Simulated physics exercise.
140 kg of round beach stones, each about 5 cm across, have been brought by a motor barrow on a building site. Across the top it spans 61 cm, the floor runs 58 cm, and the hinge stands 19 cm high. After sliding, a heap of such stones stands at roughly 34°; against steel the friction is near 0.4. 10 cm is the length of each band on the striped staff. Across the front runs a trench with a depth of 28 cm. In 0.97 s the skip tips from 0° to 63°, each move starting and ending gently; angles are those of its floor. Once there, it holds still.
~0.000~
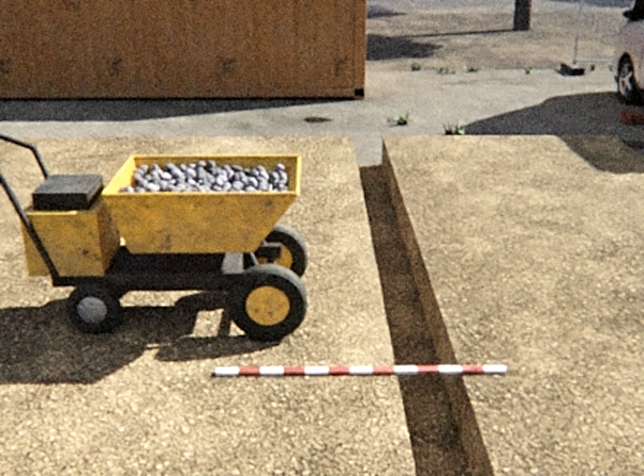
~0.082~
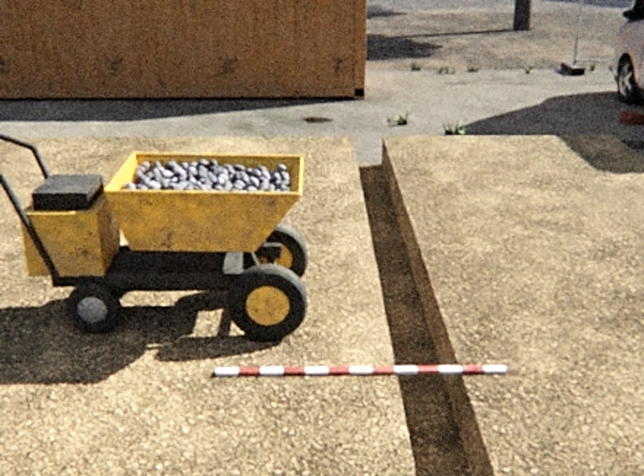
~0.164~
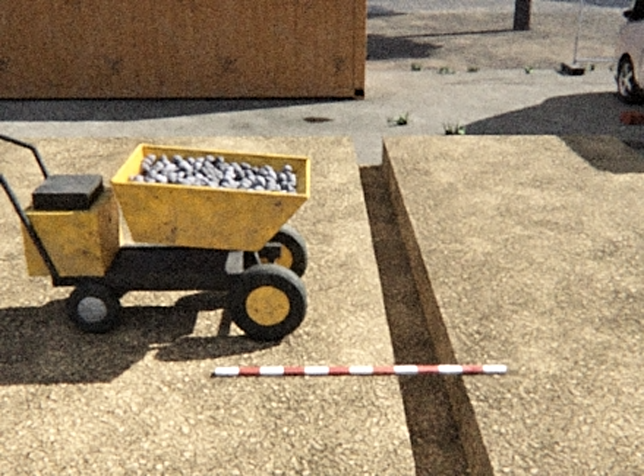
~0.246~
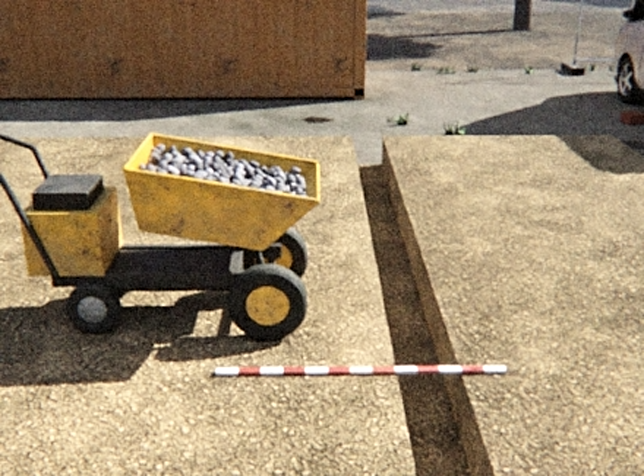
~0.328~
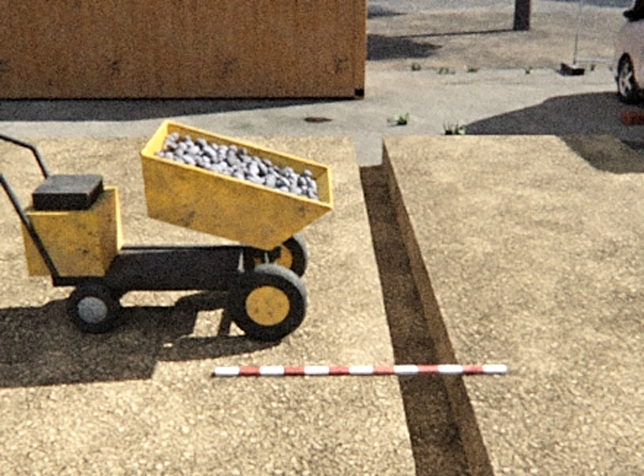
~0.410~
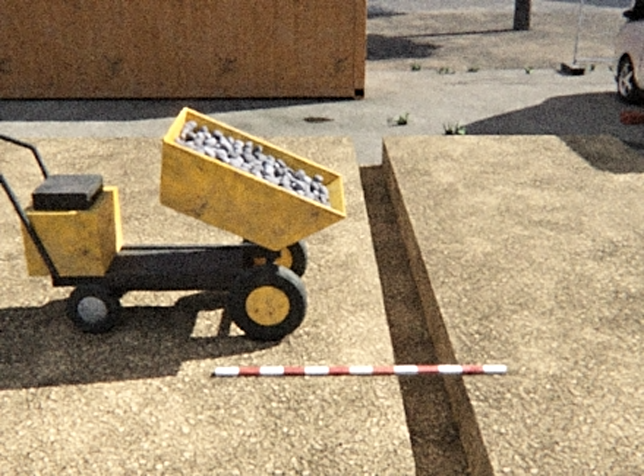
A yellow skip full of grey stones tilts steadily to the right on a motor barrow.
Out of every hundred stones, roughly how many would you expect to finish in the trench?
Close to 67 in every hundred.
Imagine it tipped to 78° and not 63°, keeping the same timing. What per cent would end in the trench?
Then close to 70 per cent.
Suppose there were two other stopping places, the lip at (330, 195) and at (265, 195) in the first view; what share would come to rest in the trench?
First place: Near 40%; second place: Near 70%.
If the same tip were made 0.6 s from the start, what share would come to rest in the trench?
I'd put it at some 50 in a hundred.
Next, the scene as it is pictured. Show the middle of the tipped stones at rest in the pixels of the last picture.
Somewhere around (421, 334) in the last picture.
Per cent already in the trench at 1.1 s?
Approx. 25 % of the load.
After 0.7 s the floor is at 53°; 100 % in the skip; the foremost stones are at (369, 236).
After 1.1 s the floor is at 63°; 74 % in the skip, 23 % in the trench, 2 % past the trench; the foremost stones are at (455, 309).
After 1.4 s the floor is at 63°; 39 % in the skip, 36 % in the trench, 25 % past the trench; the foremost stones are at (571, 308).
After 3.4 s the floor is at 63°; 7 % in the skip, 67 % in the trench, 26 % past the trench; the foremost stones are past the picture's edge.
